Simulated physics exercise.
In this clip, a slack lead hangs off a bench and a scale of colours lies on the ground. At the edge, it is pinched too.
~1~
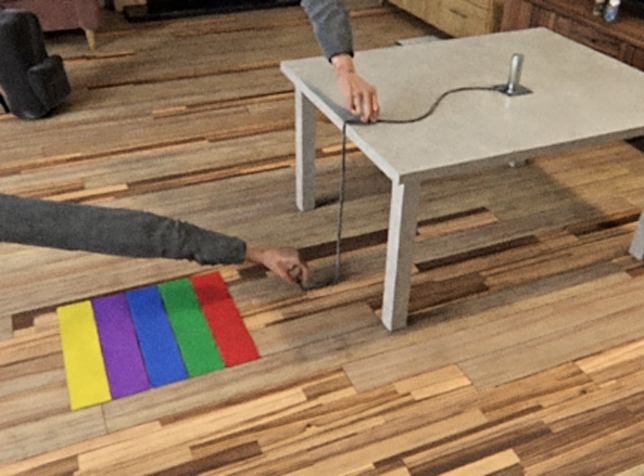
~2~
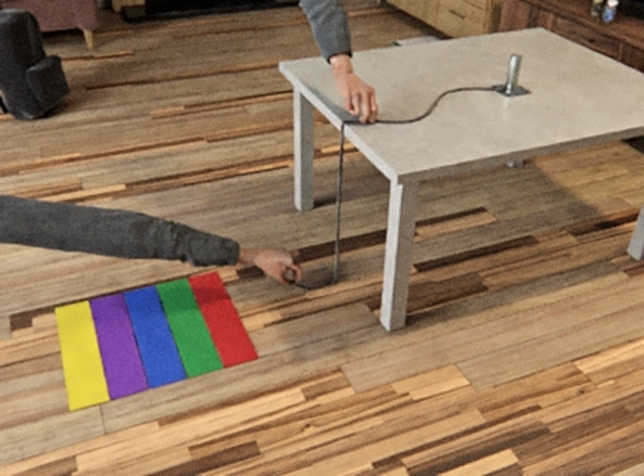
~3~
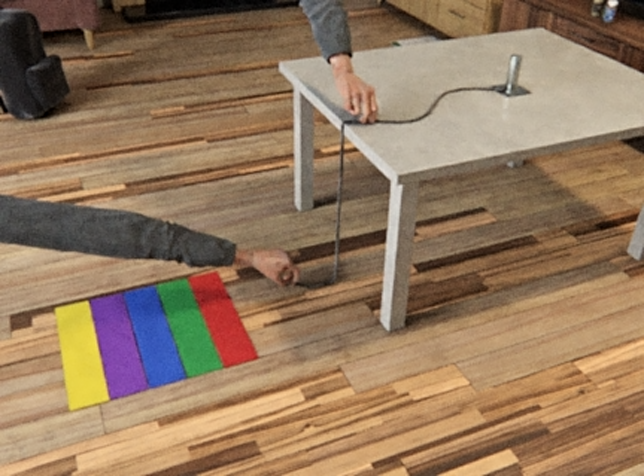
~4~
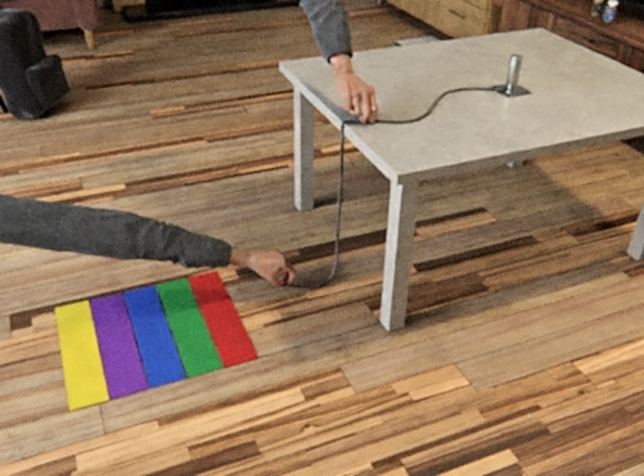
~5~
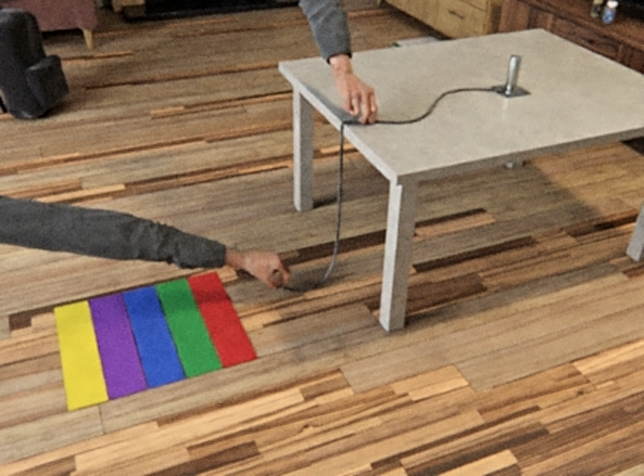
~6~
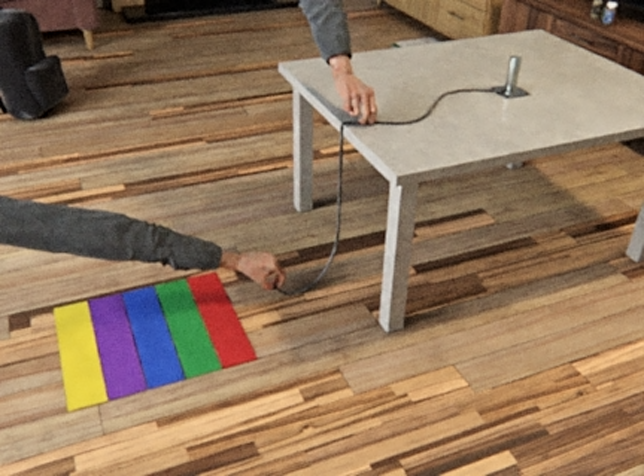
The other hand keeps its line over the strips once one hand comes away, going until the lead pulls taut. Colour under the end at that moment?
Blue.
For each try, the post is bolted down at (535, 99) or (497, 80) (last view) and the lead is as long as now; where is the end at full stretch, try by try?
The spots are roughly (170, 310) and (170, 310).
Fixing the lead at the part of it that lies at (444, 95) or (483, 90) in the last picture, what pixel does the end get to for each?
(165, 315), then (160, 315).
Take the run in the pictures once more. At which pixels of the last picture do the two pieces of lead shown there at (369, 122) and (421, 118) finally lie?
The first lands at (342, 129), while the second lands at (393, 115).
A little later, end near (217, 301); over red.
Next, end near (176, 311); over green.
When it is tight, end near (152, 317); over blue. Over blue.
